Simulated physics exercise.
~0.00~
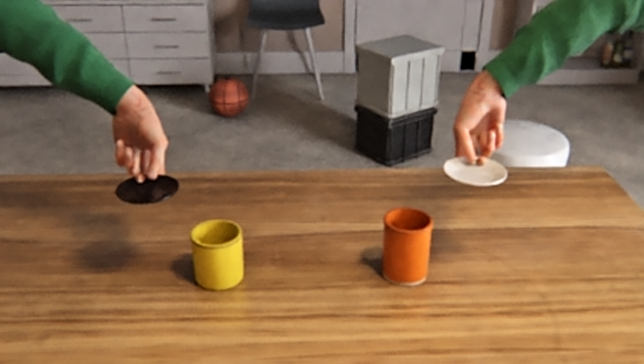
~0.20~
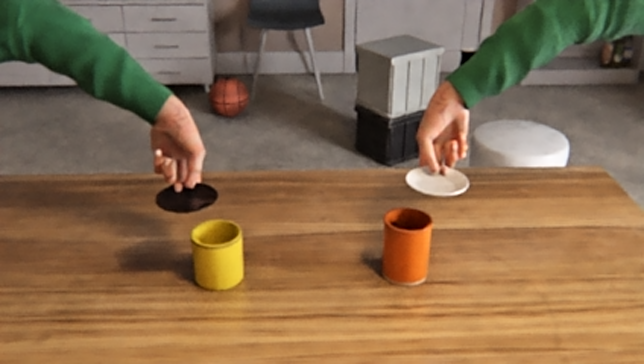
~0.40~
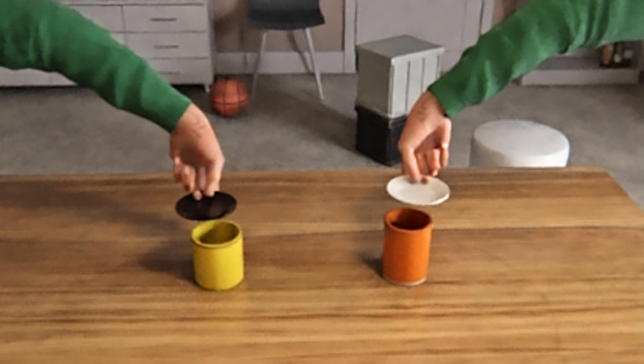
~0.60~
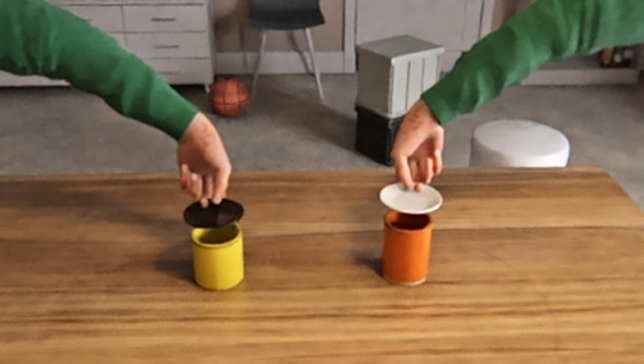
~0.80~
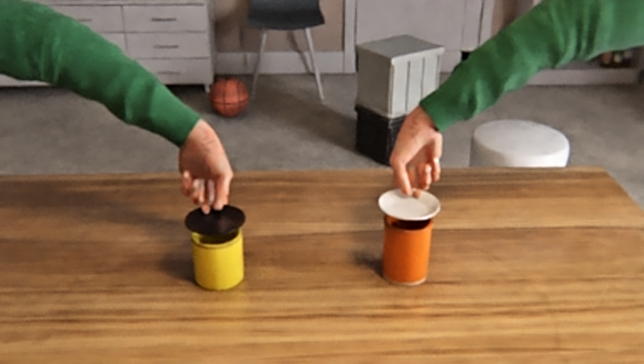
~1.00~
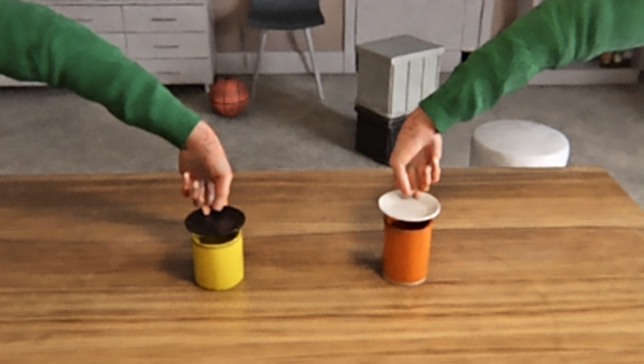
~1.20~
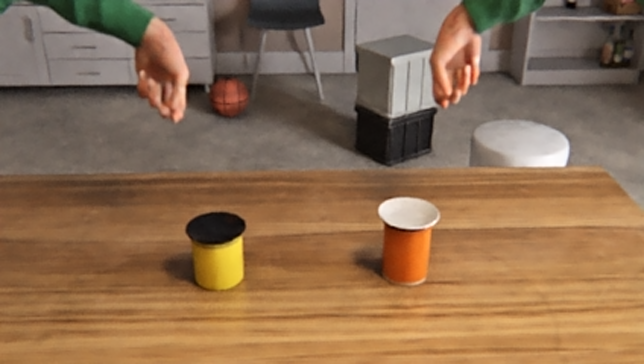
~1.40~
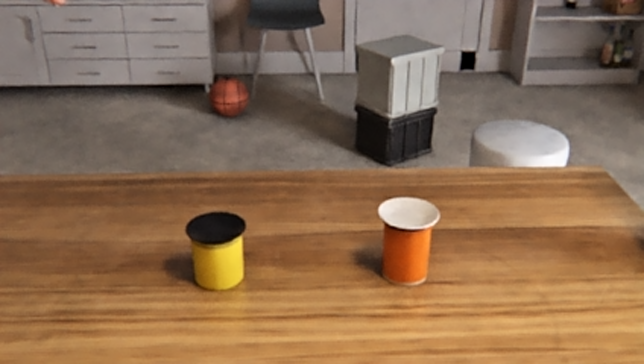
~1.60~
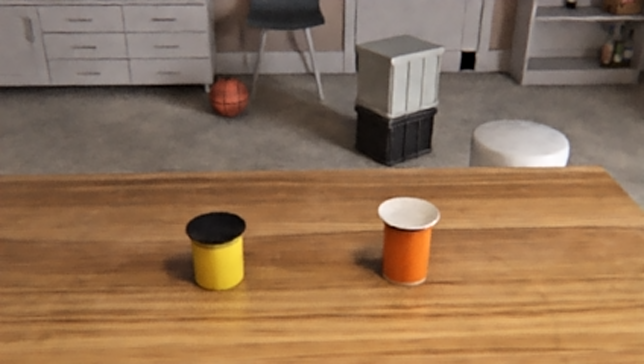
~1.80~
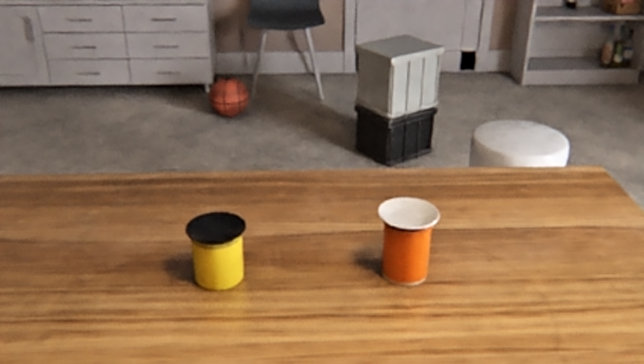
Two hands lower a black disc and a white disc onto open containers, covering both.
